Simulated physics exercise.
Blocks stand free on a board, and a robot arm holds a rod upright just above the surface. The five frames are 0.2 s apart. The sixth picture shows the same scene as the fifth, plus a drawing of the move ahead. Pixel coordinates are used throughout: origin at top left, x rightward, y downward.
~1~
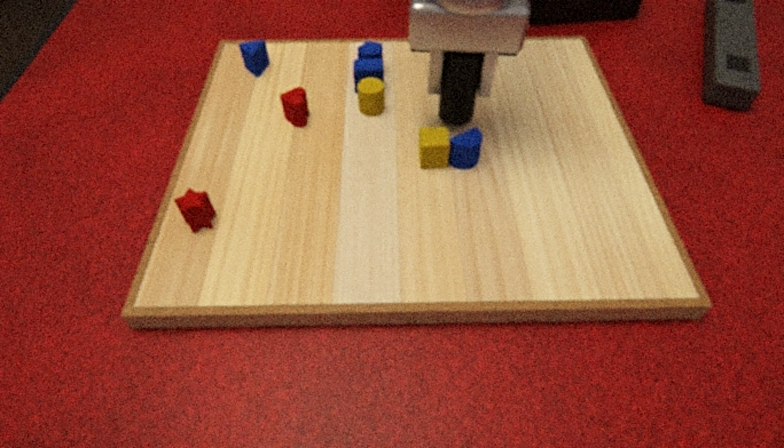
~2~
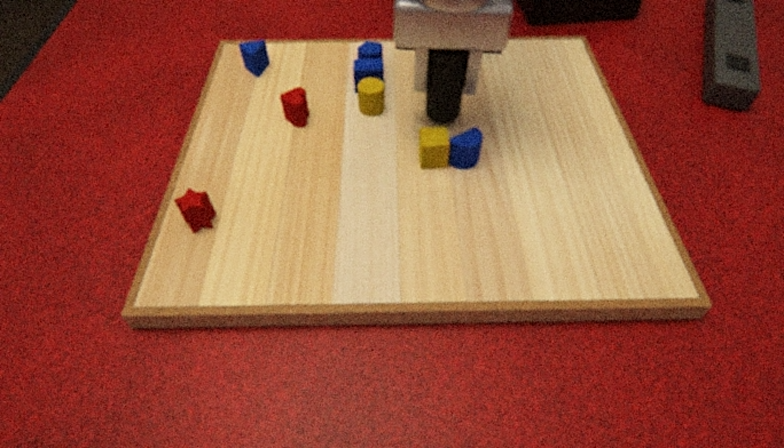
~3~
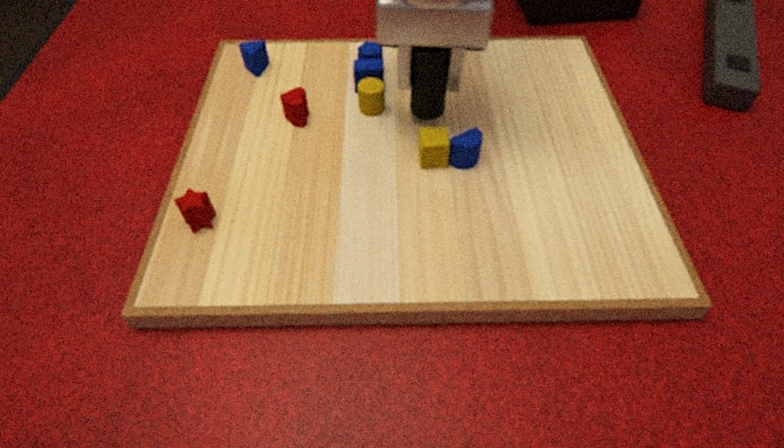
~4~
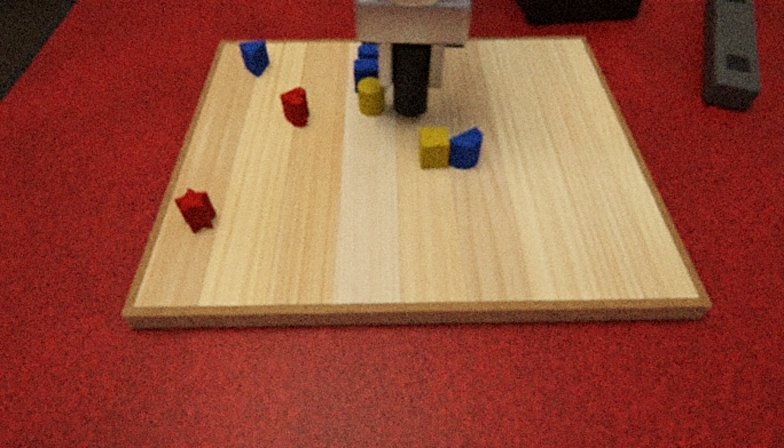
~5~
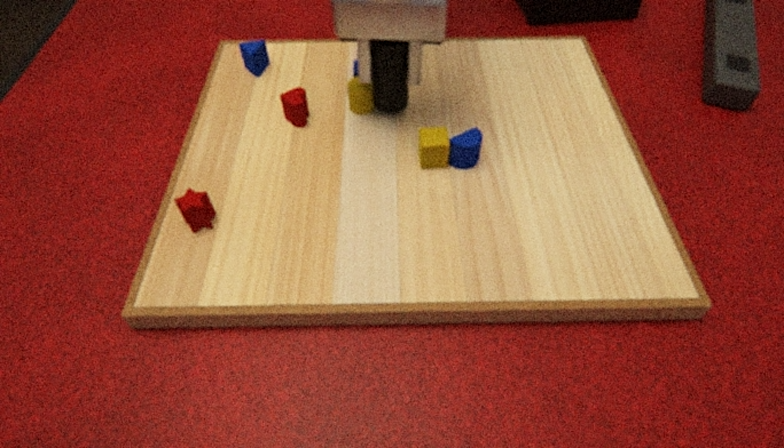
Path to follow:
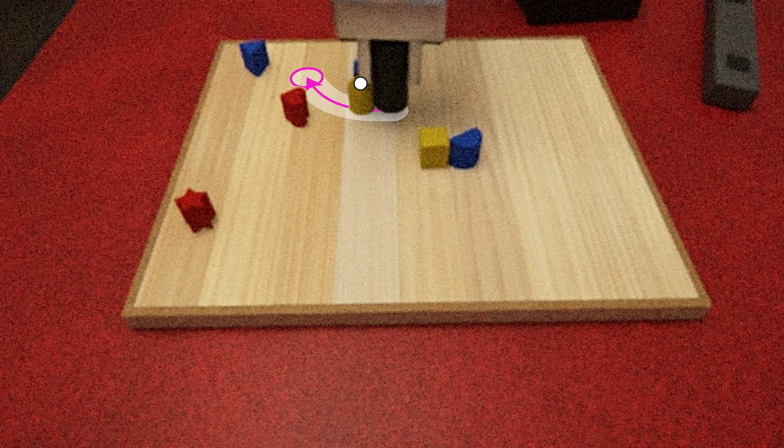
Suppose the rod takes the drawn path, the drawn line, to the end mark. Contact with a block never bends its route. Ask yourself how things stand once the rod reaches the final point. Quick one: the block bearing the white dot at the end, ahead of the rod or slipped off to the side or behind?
The rod passes it.
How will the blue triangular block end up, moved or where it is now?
That block stands still.
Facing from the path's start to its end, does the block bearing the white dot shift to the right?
The answer is no.
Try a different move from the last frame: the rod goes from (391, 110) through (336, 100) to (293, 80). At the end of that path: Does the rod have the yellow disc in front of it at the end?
I'd say no.
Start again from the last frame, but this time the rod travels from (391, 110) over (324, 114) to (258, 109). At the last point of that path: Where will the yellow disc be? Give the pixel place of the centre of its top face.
My prediction: (286, 70).
The line goes from (391, 110) through (354, 108) and (324, 96) to (307, 78); the dot is on the yellow disc.
The first path, step by step. One third of the way, rod (353, 101); yellow disc (323, 79).
Two thirds of the way, rod (322, 89); yellow disc (290, 71).
At the end, rod (306, 70); blue triangular block unmoved; yellow disc (278, 67); blue rectangular block unmoved.
